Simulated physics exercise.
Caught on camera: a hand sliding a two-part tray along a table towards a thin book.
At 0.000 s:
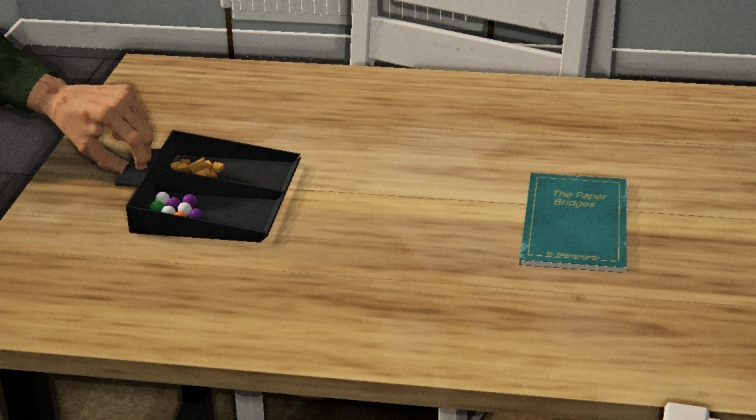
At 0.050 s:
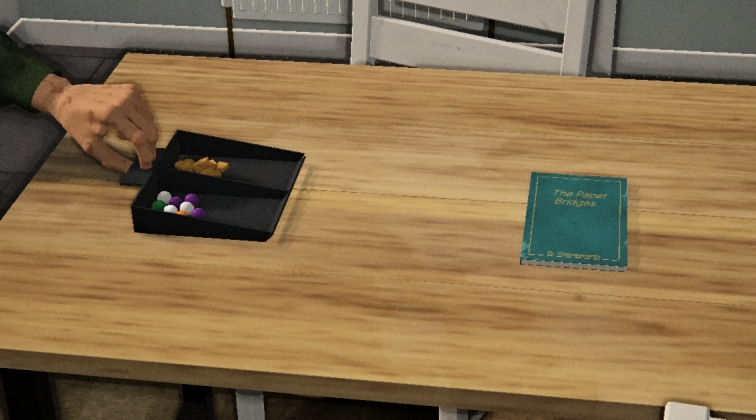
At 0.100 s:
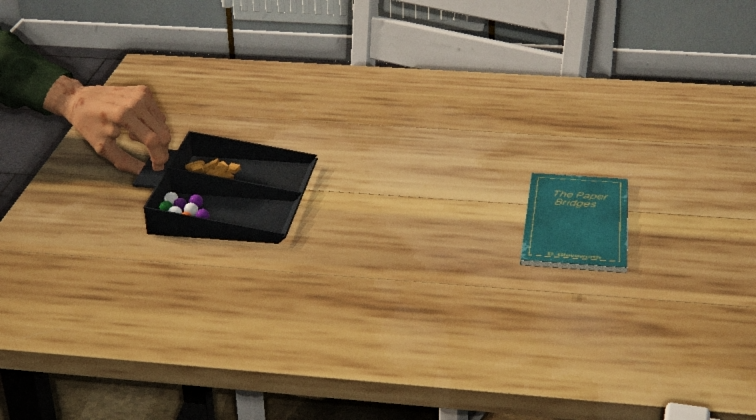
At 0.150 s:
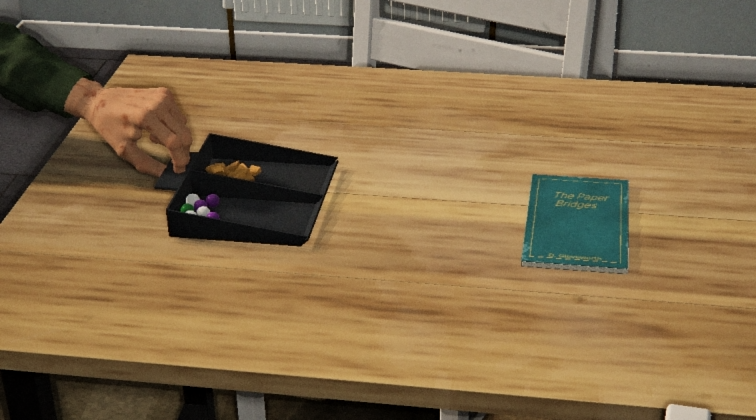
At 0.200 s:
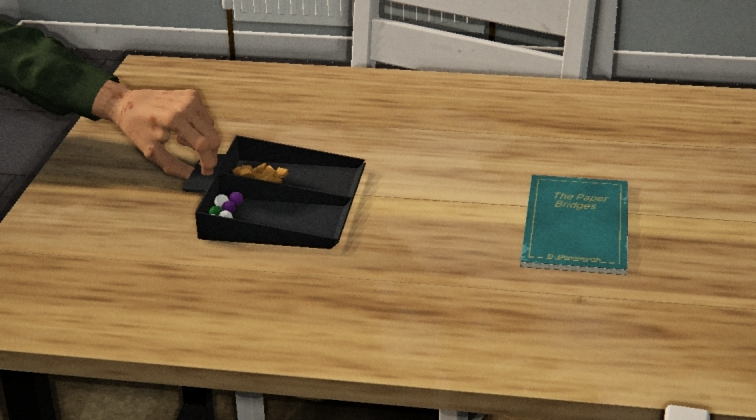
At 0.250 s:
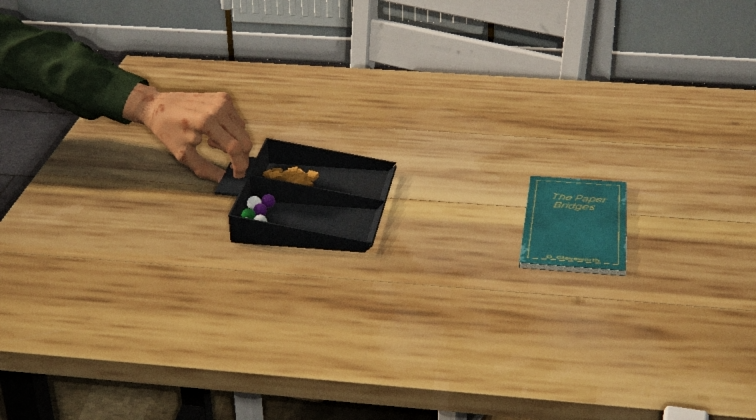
Black two-part tray of colourful balls and golden-brown pieces sliding right across a wooden table, pushed by a hand, near a teal book.
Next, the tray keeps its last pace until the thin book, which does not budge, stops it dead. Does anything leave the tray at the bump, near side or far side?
At the sudden stop, the near portion sheds a few pieces; the far portion loses nothing.
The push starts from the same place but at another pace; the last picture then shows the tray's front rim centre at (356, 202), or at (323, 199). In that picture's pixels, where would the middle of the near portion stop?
Around (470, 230) for one pace and around (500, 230) for the other, in that order.
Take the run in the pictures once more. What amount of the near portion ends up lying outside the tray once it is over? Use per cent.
Near 40 %.
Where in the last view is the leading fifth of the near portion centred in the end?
Near (717, 252) in the last view.
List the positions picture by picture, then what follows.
Front rim at (285, 194), at rest; thin book at (574, 240); near portion at (185, 210), a few gumballs; far portion at (197, 172), a few cereal squares, in the first frame.
Front rim at (290, 194), hardly any of the way covered; far portion at (201, 173), in the second frame.
Front rim at (302, 196), a small part of the way covered; near portion at (191, 210), in the third frame.
Front rim at (324, 198), a small part of the way covered; far portion at (233, 176), in the fourth frame.
Front rim at (352, 200), about a quarter of the way covered; near portion at (225, 218), in the fifth frame.
Front rim at (385, 204), about half of the way covered; thin book at (574, 243); near portion at (260, 222); far portion at (291, 182), in the sixth frame.
After 0.36 s, tray still sliding, front rim near (452, 208); near portion all inside; far portion all inside.
After 0.57 s, tray stopped at the thin book; near portion all inside, moved towards the front rim; far portion all inside, moved towards the front rim.
After 0.78 s, tray stopped at the thin book; near portion about a third out of the tray; far portion all inside, moved towards the front rim.
By the end (1.6 s), tray stopped at the thin book; near portion about a third out of the tray; far portion all inside, moved towards the front rim.
